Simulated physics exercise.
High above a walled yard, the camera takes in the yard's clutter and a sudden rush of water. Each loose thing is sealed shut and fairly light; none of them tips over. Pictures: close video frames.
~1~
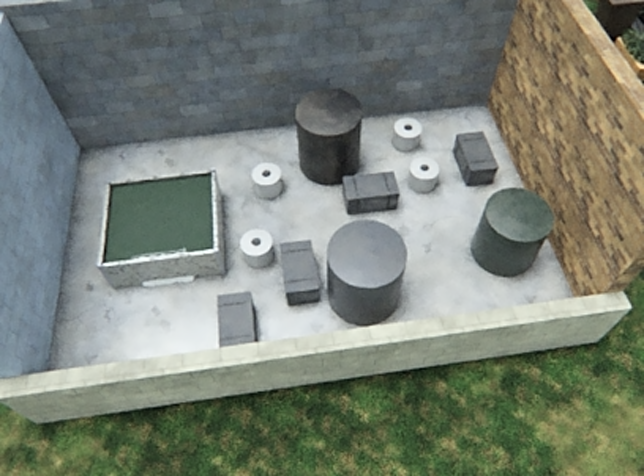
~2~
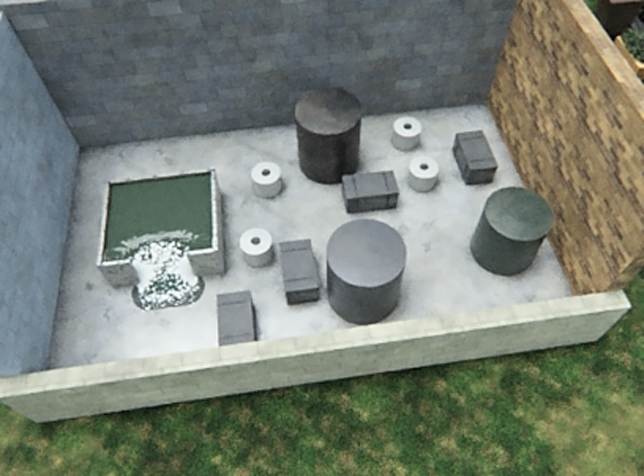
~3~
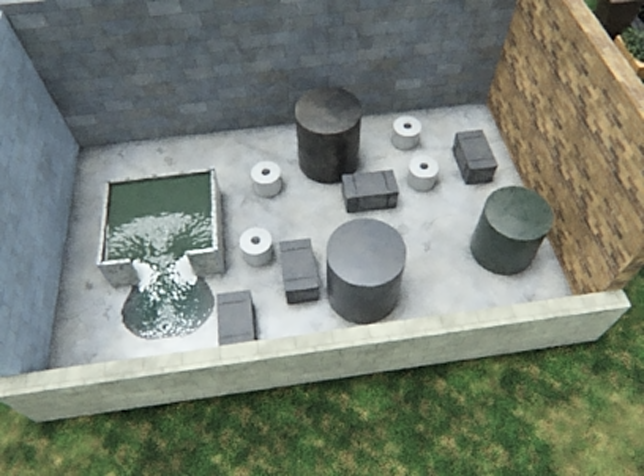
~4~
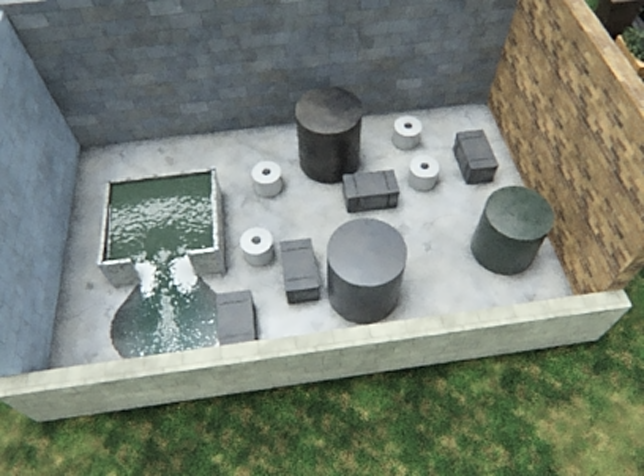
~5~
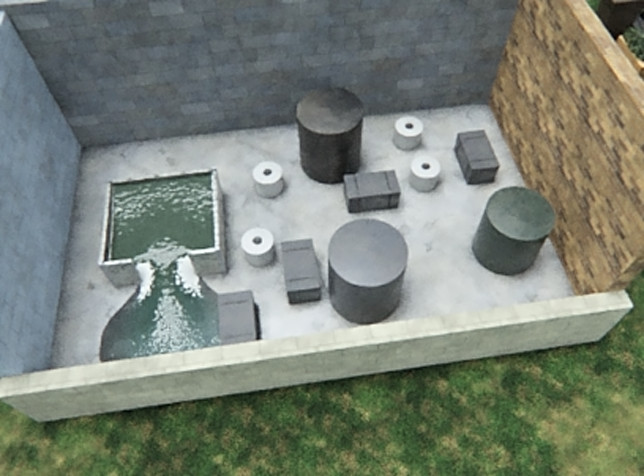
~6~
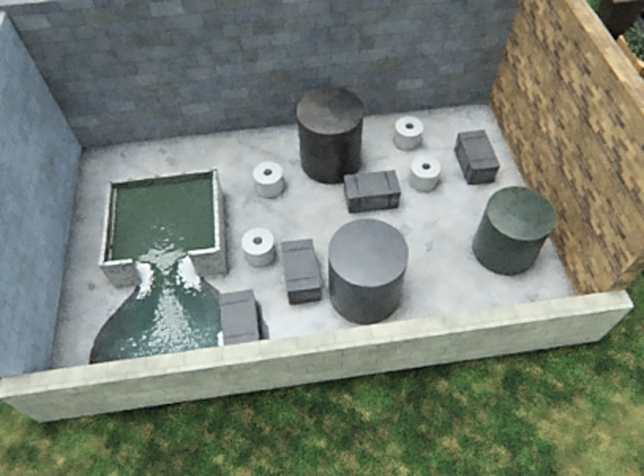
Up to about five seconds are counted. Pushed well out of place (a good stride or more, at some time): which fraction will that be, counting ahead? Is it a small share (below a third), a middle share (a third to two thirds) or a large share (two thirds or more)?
A small share, below a third.
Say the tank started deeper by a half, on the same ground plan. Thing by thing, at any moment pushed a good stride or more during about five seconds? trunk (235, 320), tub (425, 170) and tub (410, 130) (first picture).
The first one: Reaches it. The second: Doesn't reach it. The third: Doesn't reach it.
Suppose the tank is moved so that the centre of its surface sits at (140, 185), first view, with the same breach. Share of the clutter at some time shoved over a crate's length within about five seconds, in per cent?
Roughly 20 percent of them.
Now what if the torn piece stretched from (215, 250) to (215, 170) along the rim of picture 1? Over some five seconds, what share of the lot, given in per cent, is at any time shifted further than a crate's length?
It comes out at roughly 100 per cent.
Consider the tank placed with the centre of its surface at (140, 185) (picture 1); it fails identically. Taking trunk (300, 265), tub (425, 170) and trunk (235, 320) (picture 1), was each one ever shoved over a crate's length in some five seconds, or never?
The first: Travelled far enough; the second: Did not travel far; the third: Travelled far enough.
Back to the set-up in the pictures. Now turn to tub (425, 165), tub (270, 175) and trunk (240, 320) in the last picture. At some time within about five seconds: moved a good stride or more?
Well, in the order you gave them, the first stayed under the mark, the second stayed under the mark, and the third went the distance.
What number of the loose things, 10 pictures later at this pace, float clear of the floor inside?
You get 1.
A moment on, 0 of 8 are well off their spots; 0 afloat.
Next, 1 of 8 are well off their spots; 1 afloat.
Later, 2 of 8 are well off their spots; 0 afloat.
In the end, 2 of 8 are well off their spots, and 2 have been at some point; 2 afloat.
